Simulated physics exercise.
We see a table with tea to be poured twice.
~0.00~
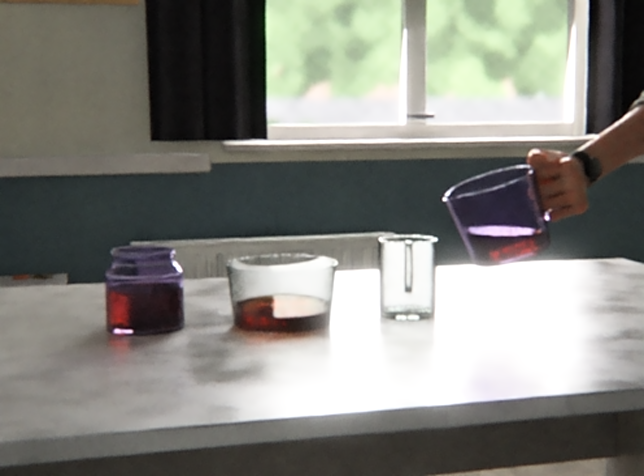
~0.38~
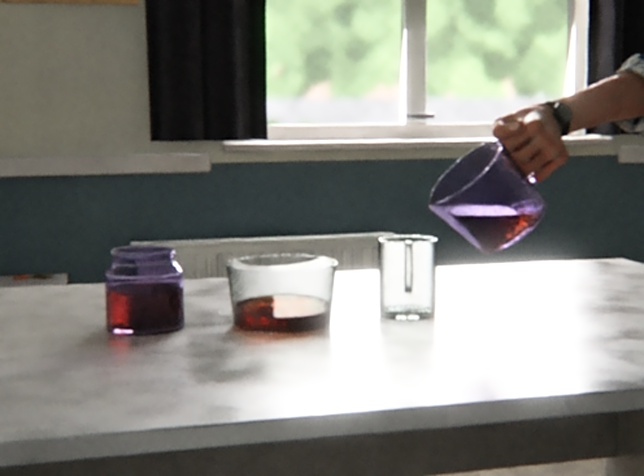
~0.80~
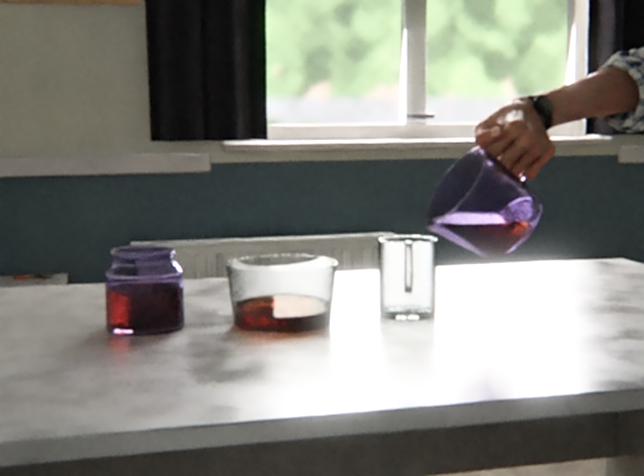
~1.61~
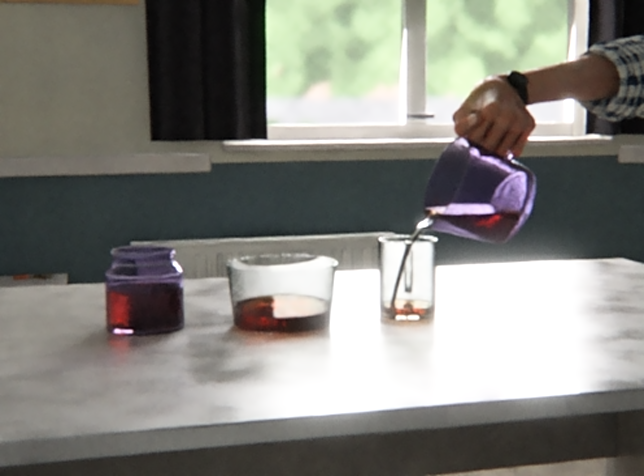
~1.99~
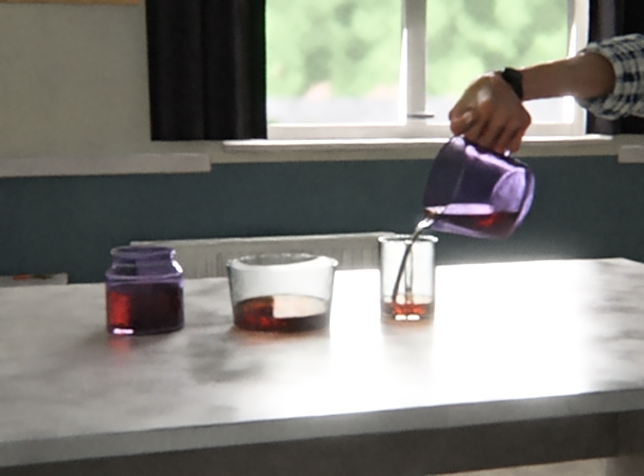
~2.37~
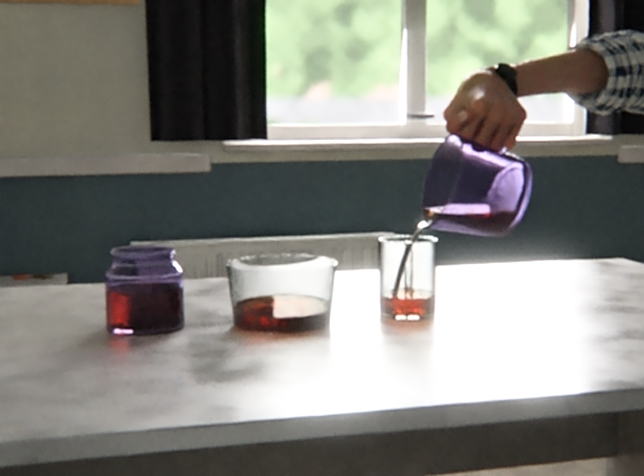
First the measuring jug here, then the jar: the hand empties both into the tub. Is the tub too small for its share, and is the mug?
Answers - the tub: No, big enough; the mug: No, big enough.
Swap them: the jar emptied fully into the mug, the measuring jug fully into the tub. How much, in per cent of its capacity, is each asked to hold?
Estimate: 80 in a hundred, then 40 in a hundred.
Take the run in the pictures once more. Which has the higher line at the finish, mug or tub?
Result: Higher level in the one on the right.
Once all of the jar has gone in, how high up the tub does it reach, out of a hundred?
About 55%.
After 3.5 s, the mug is about half full.
After 5.3 s, the mug is about two thirds full.
After 13.9 s, the tub is about half full; the mug is about two thirds full.
